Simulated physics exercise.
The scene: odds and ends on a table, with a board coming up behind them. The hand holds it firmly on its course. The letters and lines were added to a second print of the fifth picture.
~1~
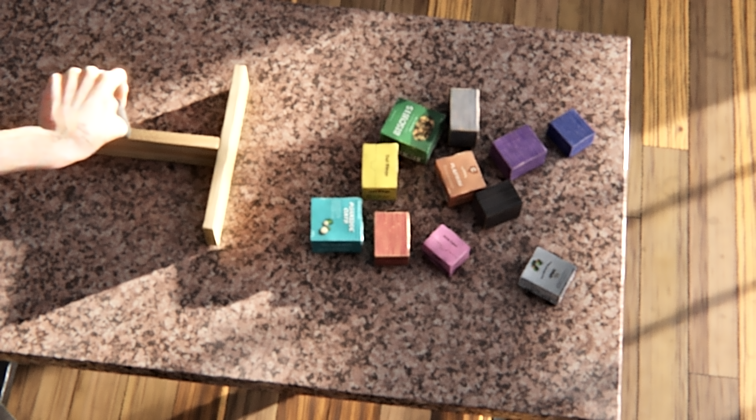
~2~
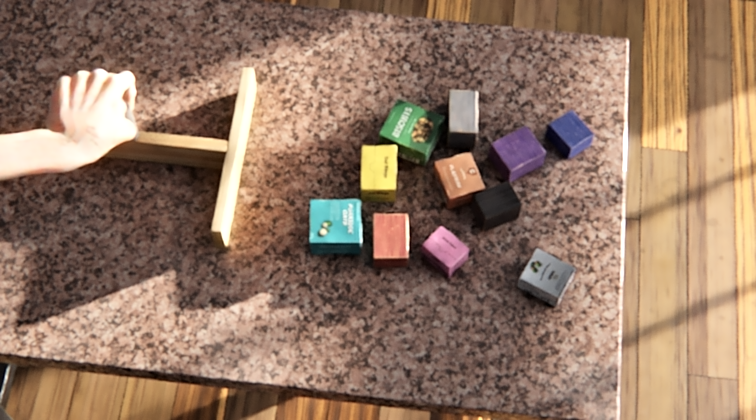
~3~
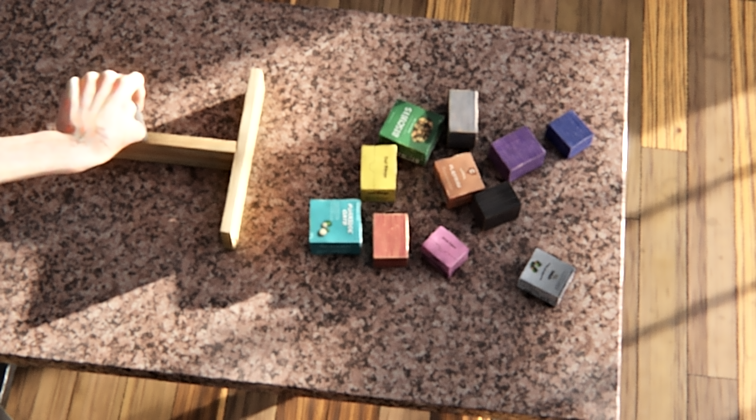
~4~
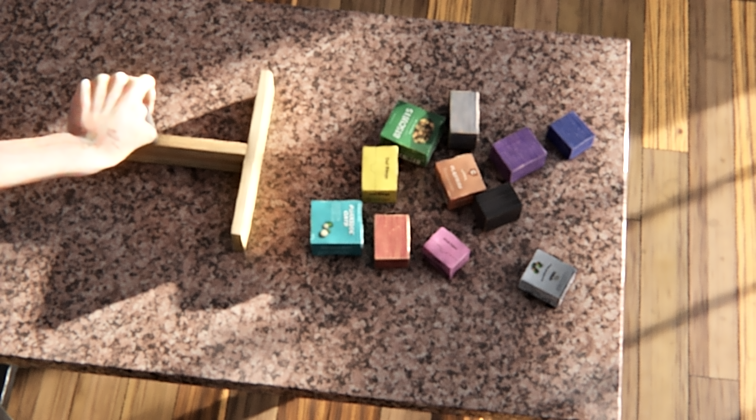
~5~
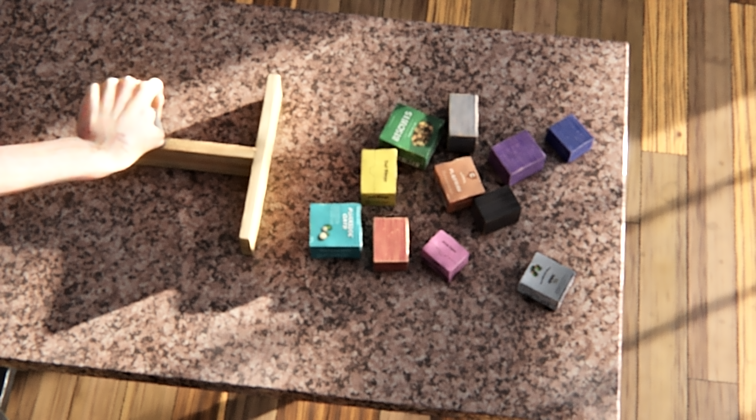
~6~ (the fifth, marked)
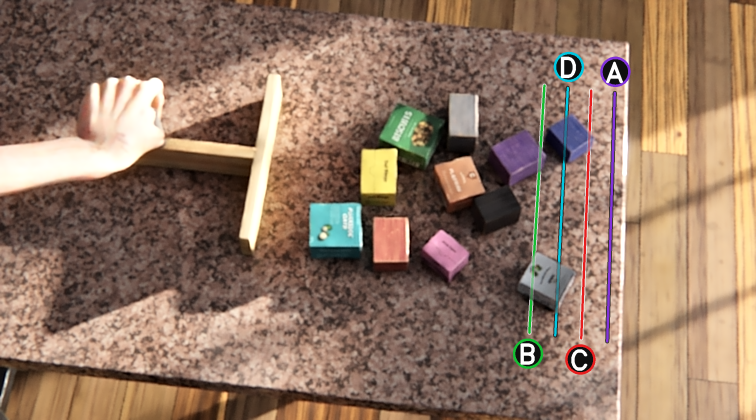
A hand slides a wooden T-shaped board slowly right toward colourful blocks that stay still.
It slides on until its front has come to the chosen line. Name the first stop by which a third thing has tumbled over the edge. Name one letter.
As far as mark B.
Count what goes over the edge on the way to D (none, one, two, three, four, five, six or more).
Six or more.
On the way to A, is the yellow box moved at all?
Yes.
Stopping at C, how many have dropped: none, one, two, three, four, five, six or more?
In all, six or more.
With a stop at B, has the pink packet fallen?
Yes.
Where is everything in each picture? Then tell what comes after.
The first frame shows pink packet (446, 251); turquoise packet (337, 225); orange box (460, 180).
The second frame shows board (233, 147); white packet (547, 277).
The third frame shows board (241, 148); purple block (517, 154).
The fourth frame shows board (252, 150); black block (497, 207).
The fifth frame shows board (260, 153); grey block (462, 123); blue block (570, 138); pink packet (445, 256).
On the marked copy, A at (611, 211); B at (537, 203); C at (587, 208); D at (562, 205).
Following B. Soon after the start, board (359, 164); pink packet (466, 258); red block (424, 249).
Later, board (459, 175); white packet (600, 297); pink packet (568, 269).
In the end, board (537, 183); black block over the edge; white packet over the edge; five fallen.
As for the rest, A drops eleven, but is farther than needed; C drops eight, but is farther than needed; D drops seven, but is farther than needed.
